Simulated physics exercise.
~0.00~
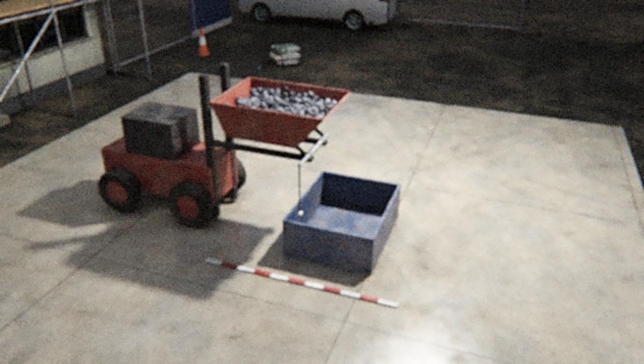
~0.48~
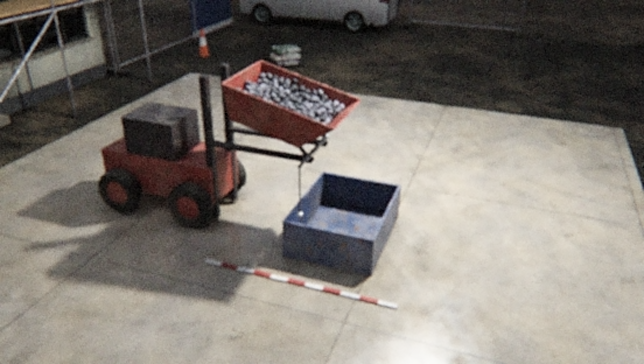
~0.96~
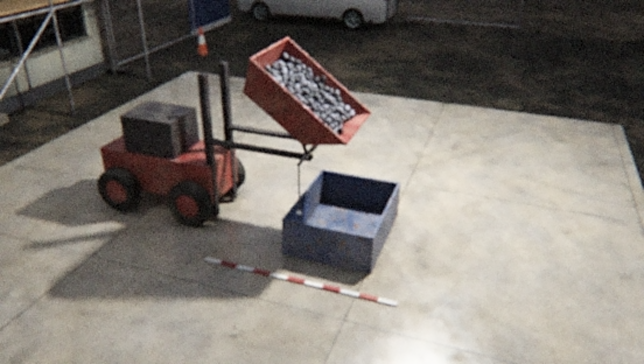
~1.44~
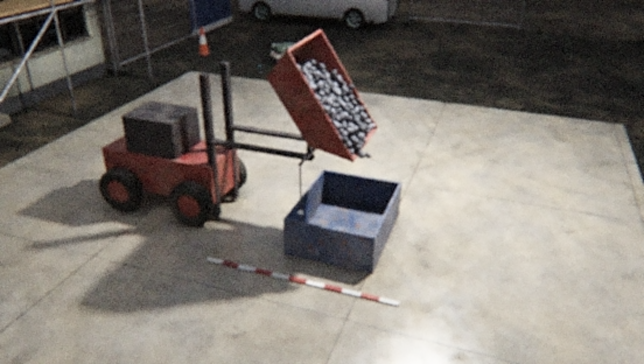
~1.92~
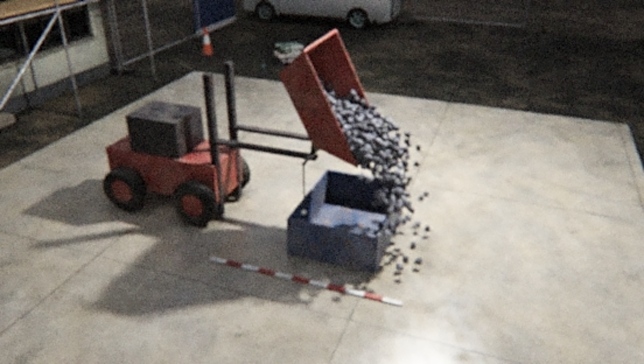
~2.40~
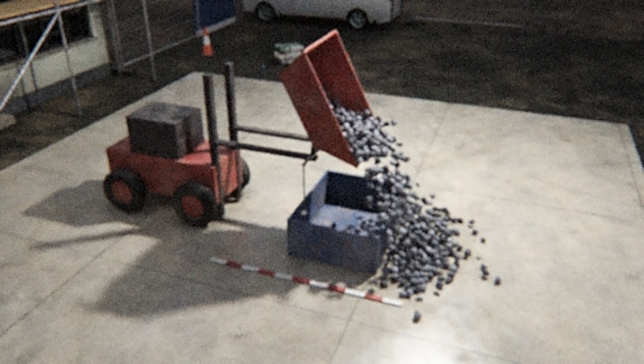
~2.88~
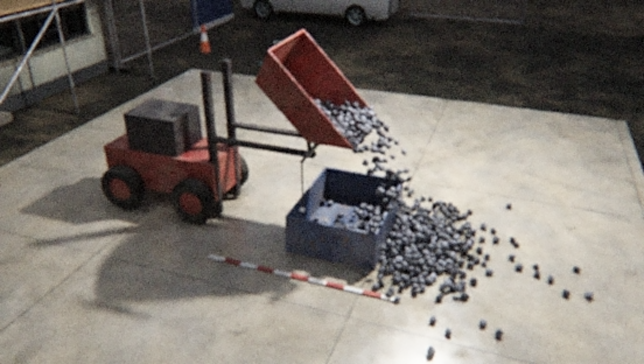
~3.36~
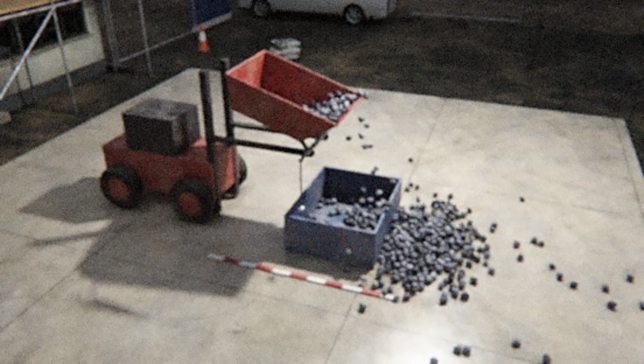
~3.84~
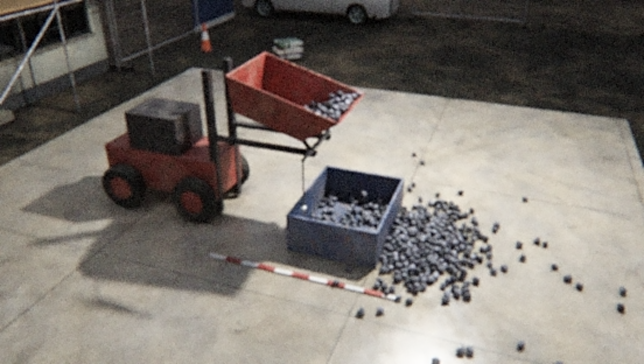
The red skip on a small forklift tips steeply to the right, spilling grey stones over a blue bin, with some landing inside and most scattering across the concrete beyond, then swings partway back and stays tilted, still holding some stones.
